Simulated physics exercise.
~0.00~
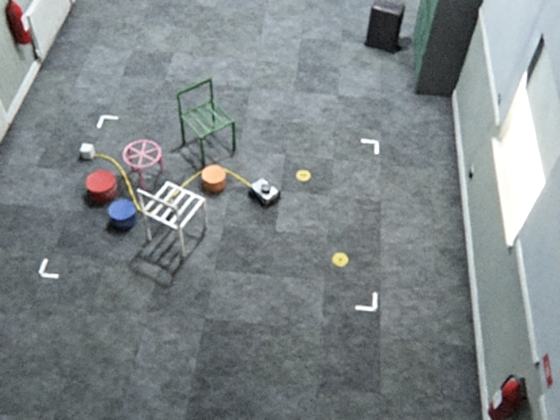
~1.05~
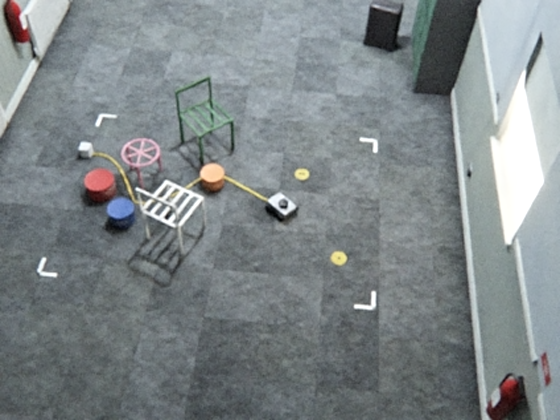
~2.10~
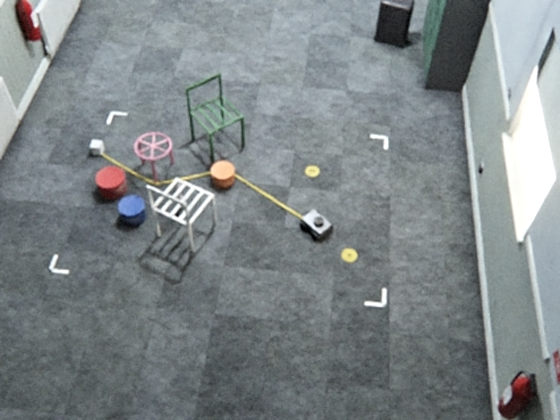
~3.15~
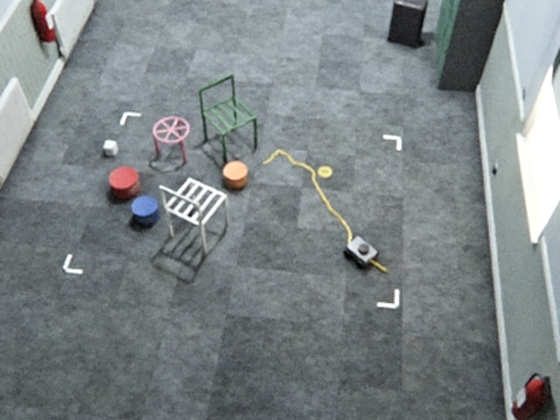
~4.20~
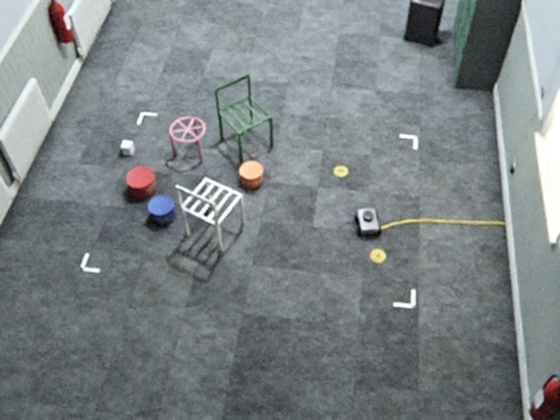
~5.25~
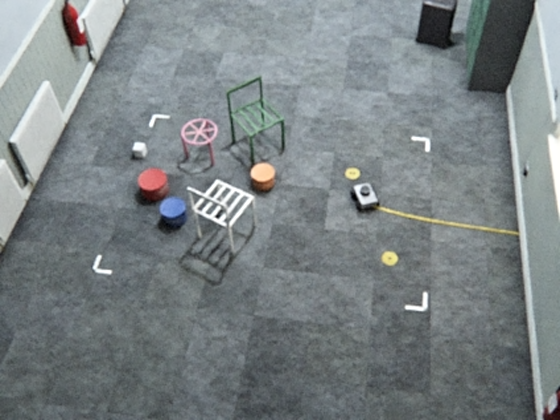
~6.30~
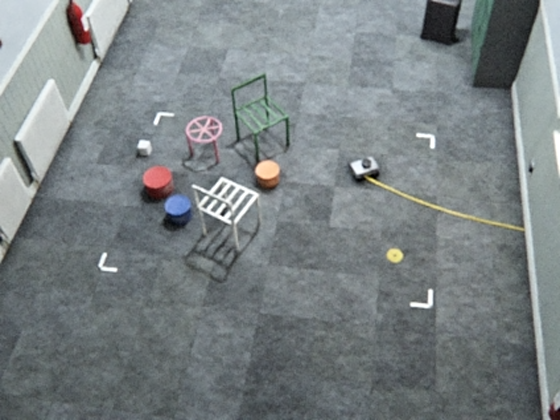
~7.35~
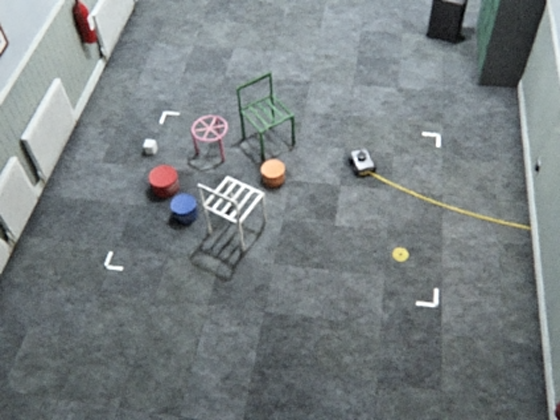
On a grey hallway floor, a small cart pulled a yellow lead past chairs, bins and a pink stool toward the lower yellow mark; the lead came loose and the stool shifted slightly, then the cart ended at the upper mark, lead stretching right.
